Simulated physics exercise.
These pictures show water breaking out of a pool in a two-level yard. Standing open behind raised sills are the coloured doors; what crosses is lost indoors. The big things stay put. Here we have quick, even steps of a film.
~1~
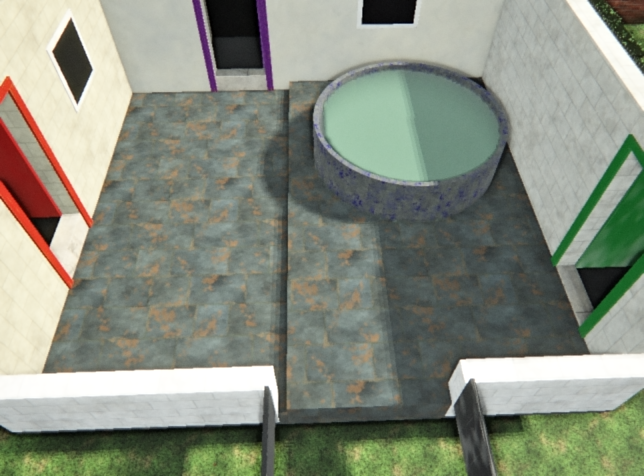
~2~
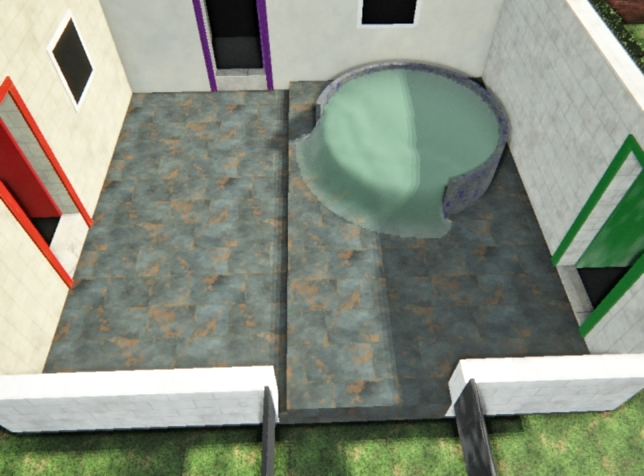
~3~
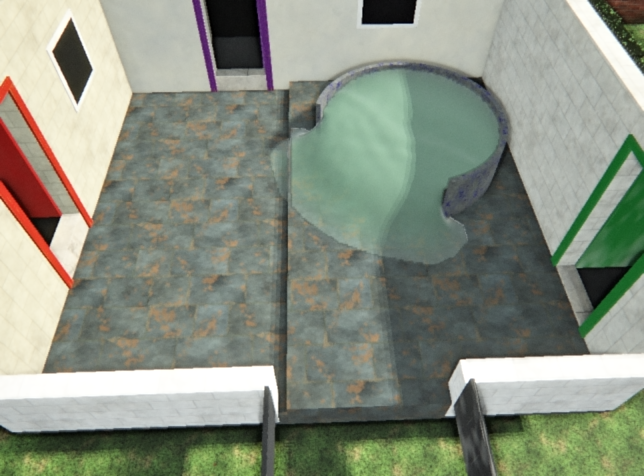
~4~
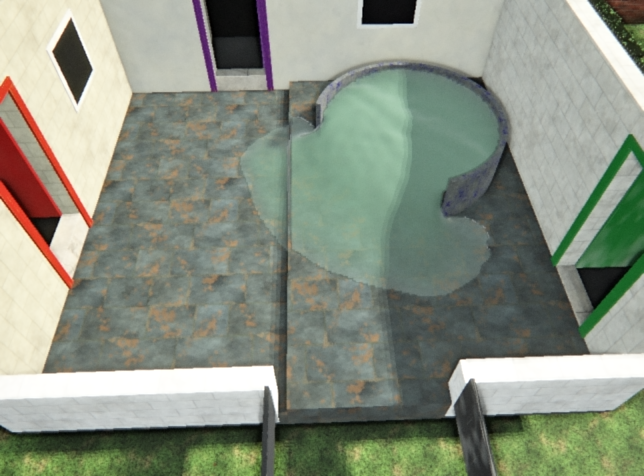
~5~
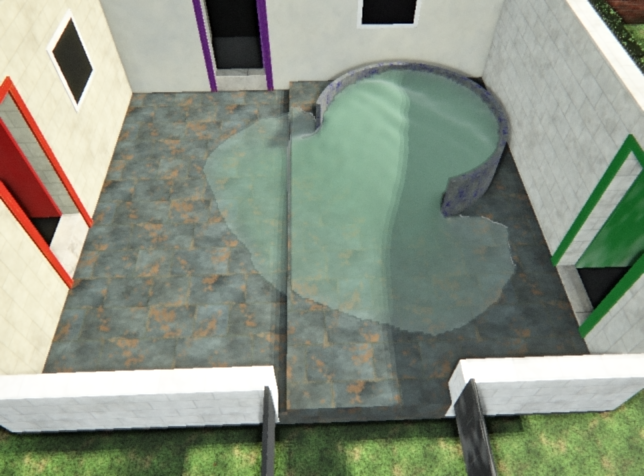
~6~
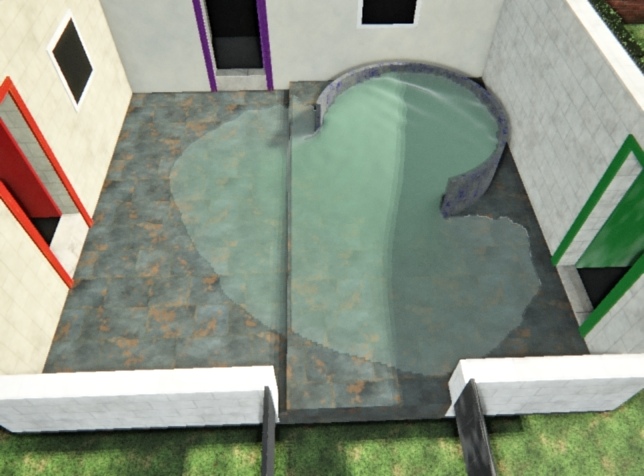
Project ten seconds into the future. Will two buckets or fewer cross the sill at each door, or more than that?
At the red door, two or fewer; at the green door, two or fewer; at the purple door, two or fewer.
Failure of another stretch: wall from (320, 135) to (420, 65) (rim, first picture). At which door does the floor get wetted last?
The green one comes last.
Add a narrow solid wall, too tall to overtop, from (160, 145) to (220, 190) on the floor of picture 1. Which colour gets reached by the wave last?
My choice is the purple one.
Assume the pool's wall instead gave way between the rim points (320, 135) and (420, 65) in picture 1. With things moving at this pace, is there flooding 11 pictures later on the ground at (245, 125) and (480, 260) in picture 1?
Respectively: Drenched and parched.
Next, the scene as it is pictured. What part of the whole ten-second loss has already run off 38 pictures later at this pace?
Estimate: 80 %.
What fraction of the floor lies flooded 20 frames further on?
Roughly 75 percent, I'd say.
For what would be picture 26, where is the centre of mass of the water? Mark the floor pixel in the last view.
I'd say near (249, 244).
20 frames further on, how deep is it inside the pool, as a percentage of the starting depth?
That comes to about 20 per cent.
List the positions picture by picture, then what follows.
Still water in the pool at (409, 121), in the first frame.
Water pours out at (348, 188) and has run to (313, 136), in the second frame.
The front is at (295, 132), out from the gap at (348, 191), in the third frame.
Water pours out at (348, 192) and has run to (274, 133), in the fourth frame.
Water pours out at (348, 193) and has run to (492, 295), in the fifth frame.
The front is at (188, 152), out from the gap at (348, 193), in the sixth frame.
A moment on, water covers 70 % of the floor; the red door wet at the sill, nothing in, the green door wet at the sill, nothing in, the purple door wet at the sill, nothing in.
Next, water covers 70 % of the floor; the red door wet at the sill, nothing in, the green door wet at the sill, nothing in, the purple door wet at the sill, nothing in.
Then, water covers 75 % of the floor; the red door wet at the sill, nothing in, the green door under two buckets in, the purple door wet at the sill, nothing in.
Later, water covers 85 % of the floor; the red door wet at the sill, nothing in, the green door under two buckets in, the purple door wet at the sill, nothing in.
In the end, water covers 85 % of the floor; the red door wet at the sill, nothing in, the green door under two buckets in, the purple door wet at the sill, nothing in.
